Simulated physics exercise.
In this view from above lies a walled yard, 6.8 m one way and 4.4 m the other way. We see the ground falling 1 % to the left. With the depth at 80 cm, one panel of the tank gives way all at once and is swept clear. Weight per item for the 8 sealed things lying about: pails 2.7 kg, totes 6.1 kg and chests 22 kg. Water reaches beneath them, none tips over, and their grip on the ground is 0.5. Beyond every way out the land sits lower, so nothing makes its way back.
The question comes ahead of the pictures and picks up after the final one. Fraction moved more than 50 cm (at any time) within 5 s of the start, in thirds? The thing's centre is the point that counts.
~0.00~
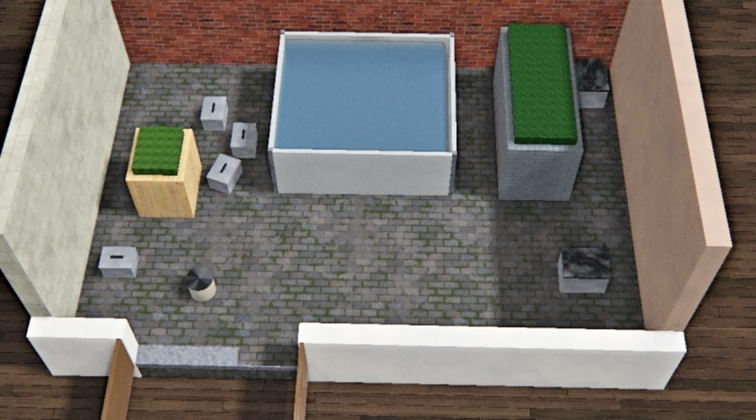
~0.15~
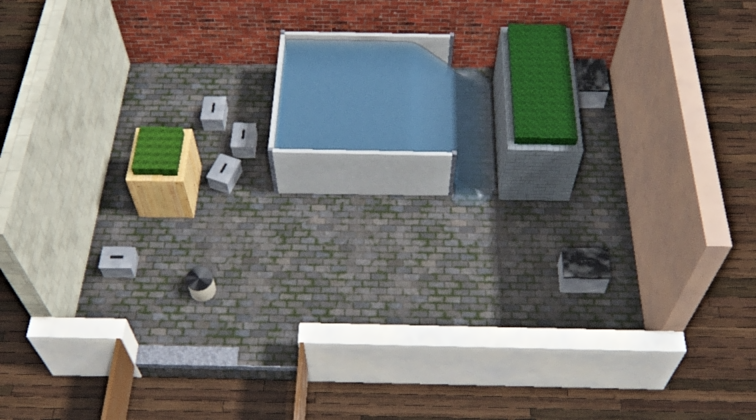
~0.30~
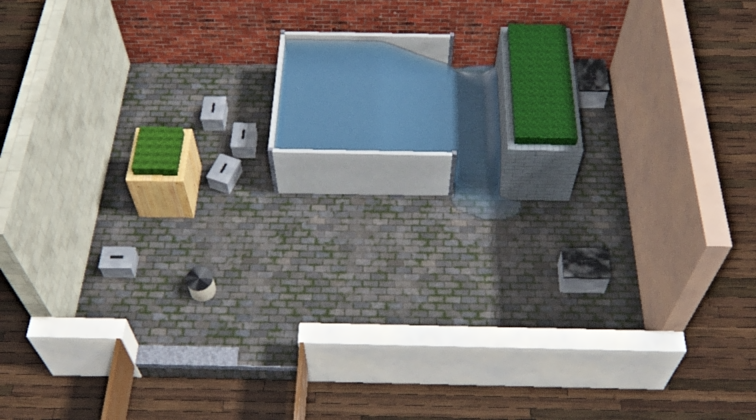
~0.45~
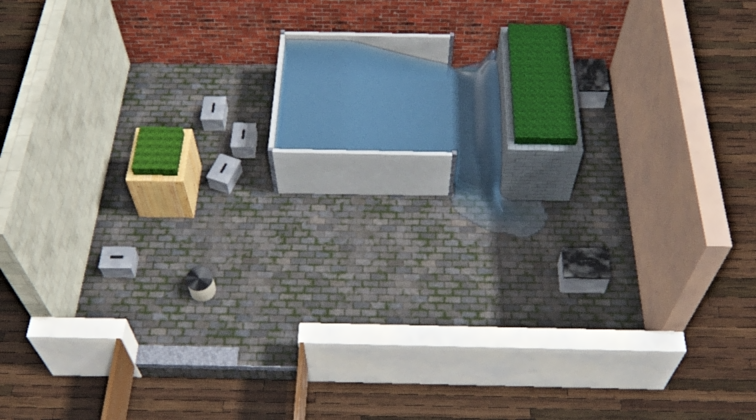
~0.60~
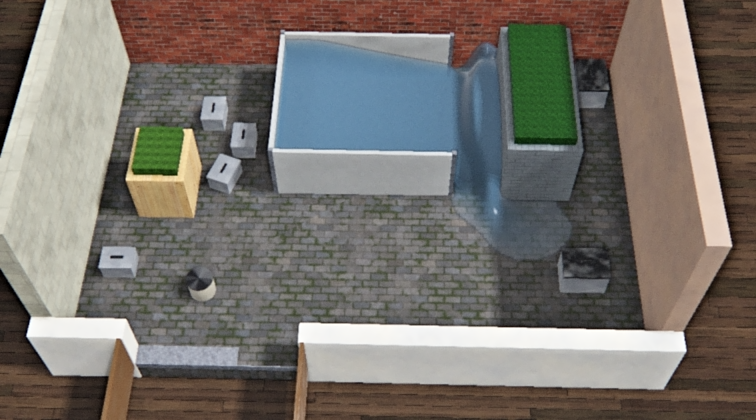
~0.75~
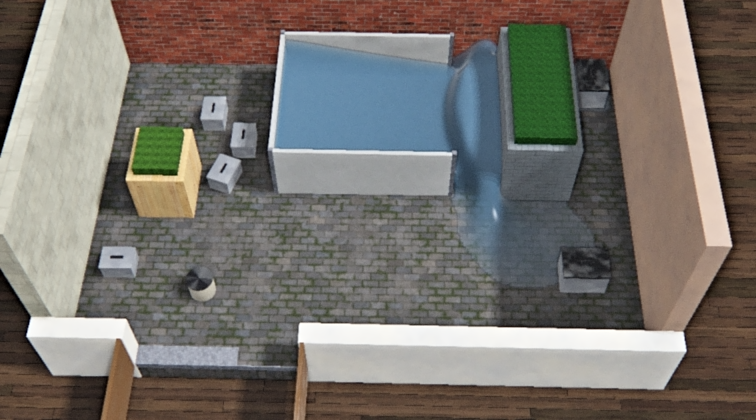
The proportion hits a third but misses two thirds.
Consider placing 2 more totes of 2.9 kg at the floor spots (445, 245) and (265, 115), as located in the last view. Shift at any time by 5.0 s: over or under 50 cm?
Result, in sequence: Exceeded / not exceeded.
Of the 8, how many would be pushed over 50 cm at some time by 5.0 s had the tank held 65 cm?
The answer would then be 3.
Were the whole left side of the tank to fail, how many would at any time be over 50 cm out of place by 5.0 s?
Count: 6.
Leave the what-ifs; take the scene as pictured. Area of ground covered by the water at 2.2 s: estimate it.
Roughly 17 m2.
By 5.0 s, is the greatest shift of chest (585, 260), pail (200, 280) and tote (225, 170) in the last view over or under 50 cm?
The first is beyond the limit, the second beyond the limit, and the third inside the limit.
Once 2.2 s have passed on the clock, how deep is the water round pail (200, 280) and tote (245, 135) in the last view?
Depth approx. 0 cm / 0 cm.
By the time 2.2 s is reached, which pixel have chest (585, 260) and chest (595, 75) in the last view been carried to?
About (619, 302) for the first and (588, 136) for the second.
After 1.1 s 0 of 8 are over 50 cm from their spots; 0 afloat.
After 2.2 s 2 of 8 are over 50 cm from their spots; 1 afloat.
After 3.5 s 2 of 8 are over 50 cm from their spots; 2 afloat.
After 5.0 s 4 of 8 are over 50 cm from their spots, and 4 have been at some point; 4 afloat.
